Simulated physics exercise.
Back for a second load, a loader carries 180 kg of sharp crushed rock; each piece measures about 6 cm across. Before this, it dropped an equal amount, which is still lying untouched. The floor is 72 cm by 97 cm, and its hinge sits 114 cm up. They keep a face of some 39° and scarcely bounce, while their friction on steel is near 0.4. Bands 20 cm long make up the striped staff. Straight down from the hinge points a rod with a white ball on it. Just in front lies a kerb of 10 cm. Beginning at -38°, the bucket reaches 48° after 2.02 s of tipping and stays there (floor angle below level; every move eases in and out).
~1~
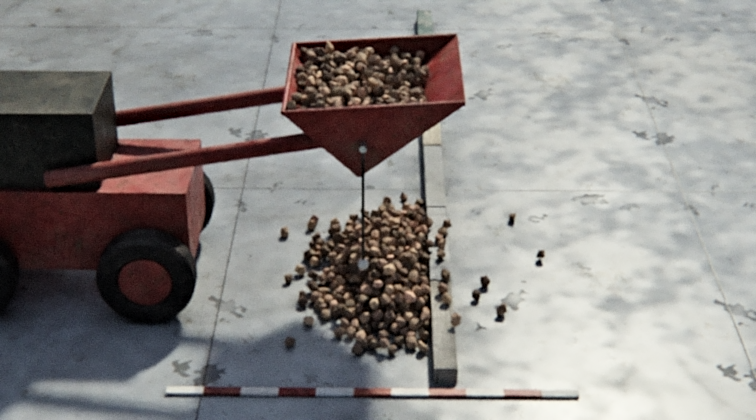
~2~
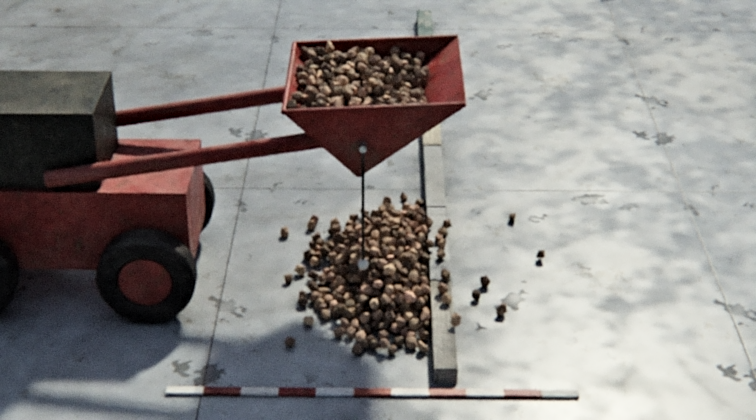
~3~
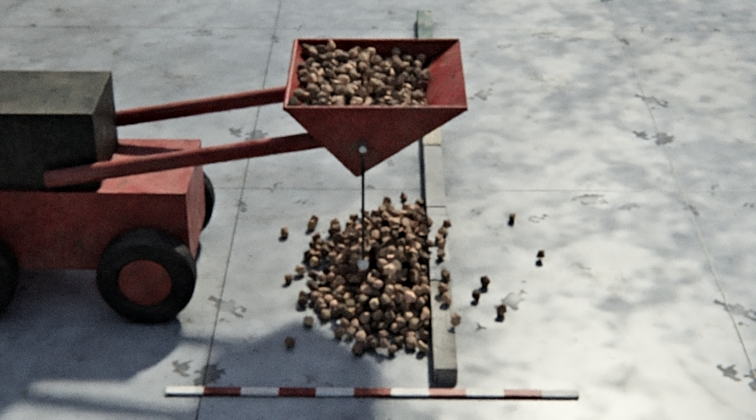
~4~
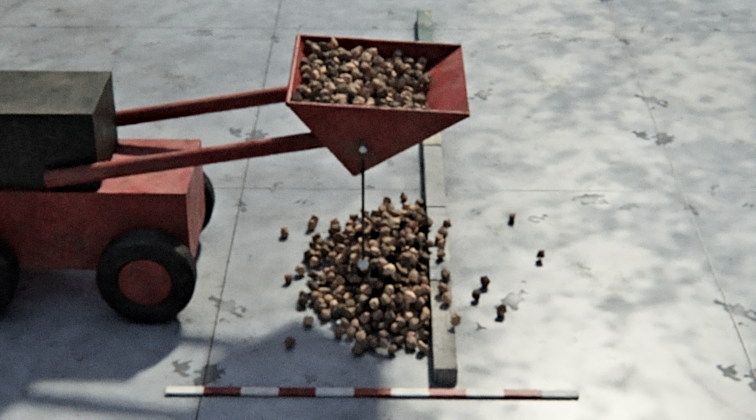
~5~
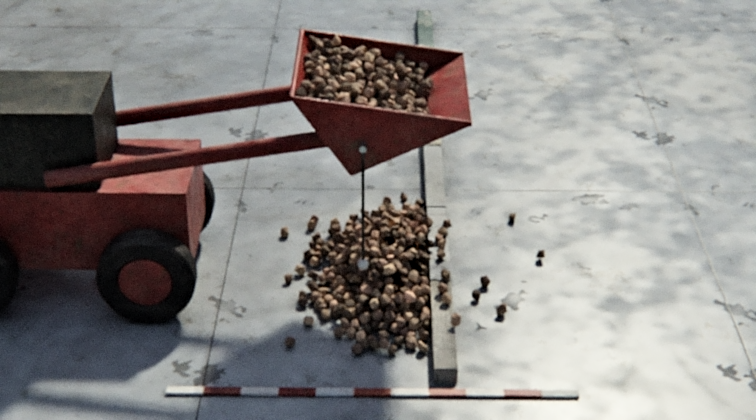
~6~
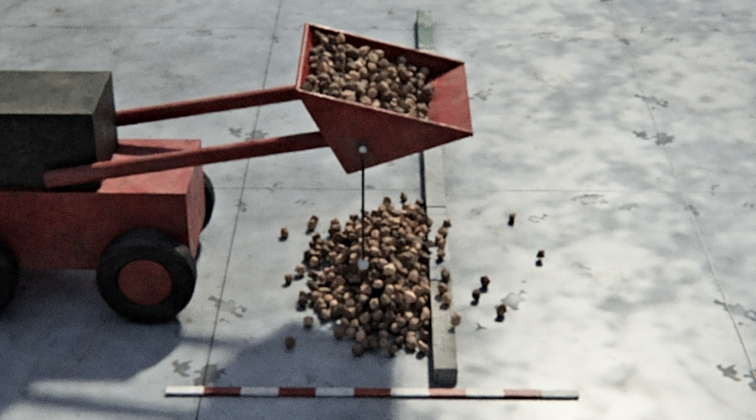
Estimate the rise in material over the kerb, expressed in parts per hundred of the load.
Close to 90 parts in a hundred.
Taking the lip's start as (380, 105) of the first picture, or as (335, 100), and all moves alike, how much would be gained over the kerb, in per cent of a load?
Near 10 in a hundred, then near 0 in a hundred.
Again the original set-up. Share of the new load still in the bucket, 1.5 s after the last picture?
Some 5 %, roughly, is held.
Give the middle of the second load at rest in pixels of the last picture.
Near (485, 268).
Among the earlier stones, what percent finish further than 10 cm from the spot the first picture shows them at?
0 per cent.
Then, 0.9 s after the last picture the floor is at 35°; in per cent of one load, 97 in the bucket, 101 on this side of the kerb, 2 over the kerb; the foremost stones are at (488, 259).
Then, 1.5 s after the last picture the floor is at 48°; in per cent of one load, 5 in the bucket, 121 on this side of the kerb, 74 over the kerb; the foremost stones are at (554, 263).
Then, 1.9 s after the last picture the floor is at 48°; in per cent of one load, 0 in the bucket, 110 on this side of the kerb, 90 over the kerb; the foremost stones are at (610, 281).
Then, 4.3 s after the last picture the floor is at 48°; in per cent of one load, 0 in the bucket, 109 on this side of the kerb, 91 over the kerb; the foremost stones are at (623, 289). Net gain over the kerb, 90.
